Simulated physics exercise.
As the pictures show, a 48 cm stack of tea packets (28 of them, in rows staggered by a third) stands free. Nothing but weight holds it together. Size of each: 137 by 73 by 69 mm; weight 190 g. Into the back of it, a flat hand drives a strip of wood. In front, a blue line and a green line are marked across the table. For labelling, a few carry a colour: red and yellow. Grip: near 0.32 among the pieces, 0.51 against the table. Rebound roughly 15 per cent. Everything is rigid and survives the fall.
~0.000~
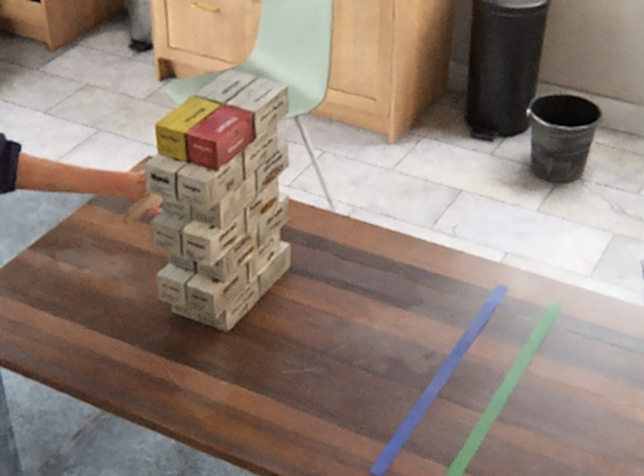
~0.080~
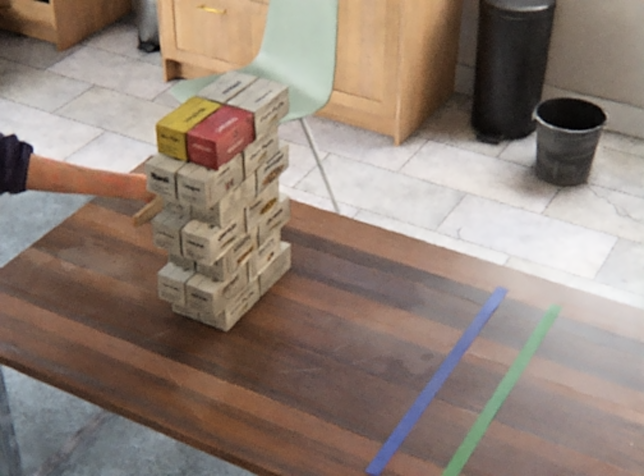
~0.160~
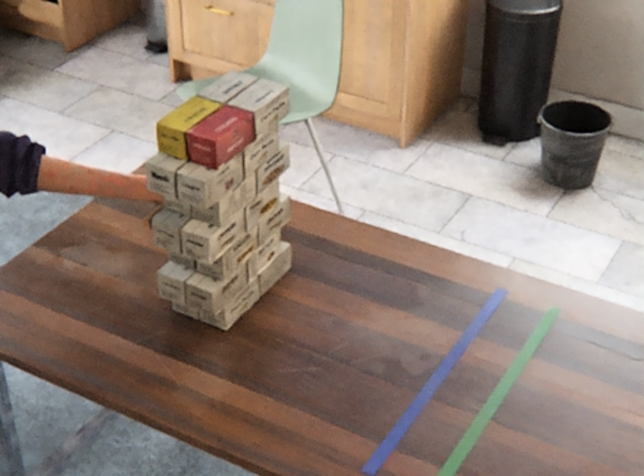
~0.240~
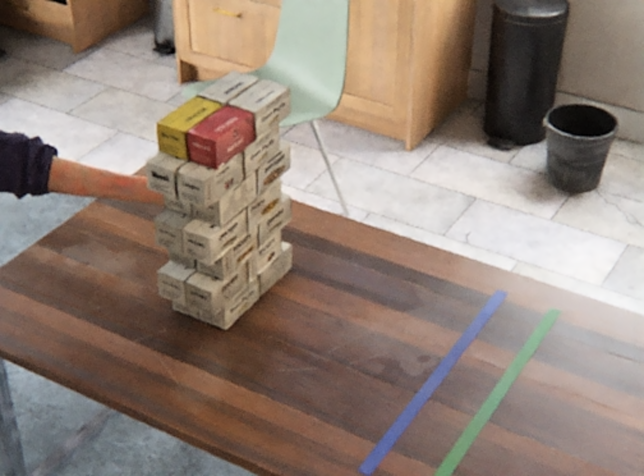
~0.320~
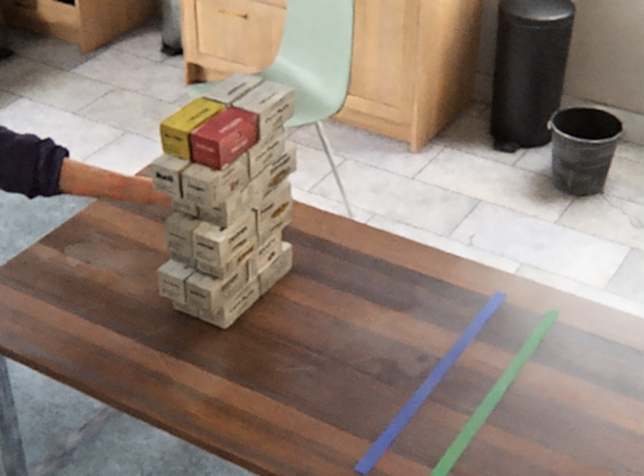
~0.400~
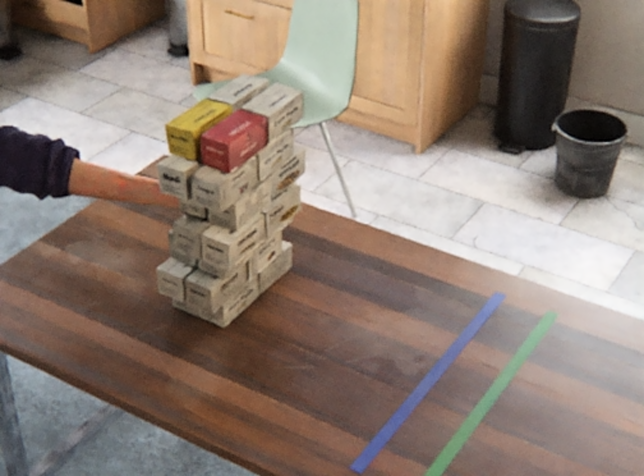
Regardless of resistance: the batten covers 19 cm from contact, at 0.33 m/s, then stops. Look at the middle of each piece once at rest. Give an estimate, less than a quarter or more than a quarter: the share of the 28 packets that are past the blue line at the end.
Less than a quarter.
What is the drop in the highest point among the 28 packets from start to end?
The top ends up some 27 cm lower.
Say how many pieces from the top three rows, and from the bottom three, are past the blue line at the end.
From above 2, from below 0.
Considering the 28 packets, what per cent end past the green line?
About 0 percent of them.
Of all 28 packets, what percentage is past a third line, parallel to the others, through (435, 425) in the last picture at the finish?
Estimate: About 0 percent.
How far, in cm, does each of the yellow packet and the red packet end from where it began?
Yellow 34, red 68.
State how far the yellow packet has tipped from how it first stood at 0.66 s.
Angle at that time, about 10 degrees.
Around 0.50 s, none of the 28 packets past the blue line, 22 disturbed; red packet tipped 7°; yellow packet tipped 5°.
Around 0.66 s, none of the 28 packets past the blue line, 22 disturbed; red packet tipped 30°, 44 mm lower; yellow packet tipped 8°.
Around 0.82 s, none of the 28 packets past the blue line, 22 disturbed; red packet tipped 74°, 24 cm lower; yellow packet tipped 28°, 51 mm lower.
Around 1.02 s, 2 of the 28 packets past the blue line; red packet on its side; yellow packet tipped 62°, 16 cm lower.
Finally (1.6 s), 2 of the 28 packets past the blue line; red packet on its side; yellow packet 27 cm lower. That is 7 per cent. Seen by the last camera, middles, red packet near (439, 380), yellow packet near (274, 262).
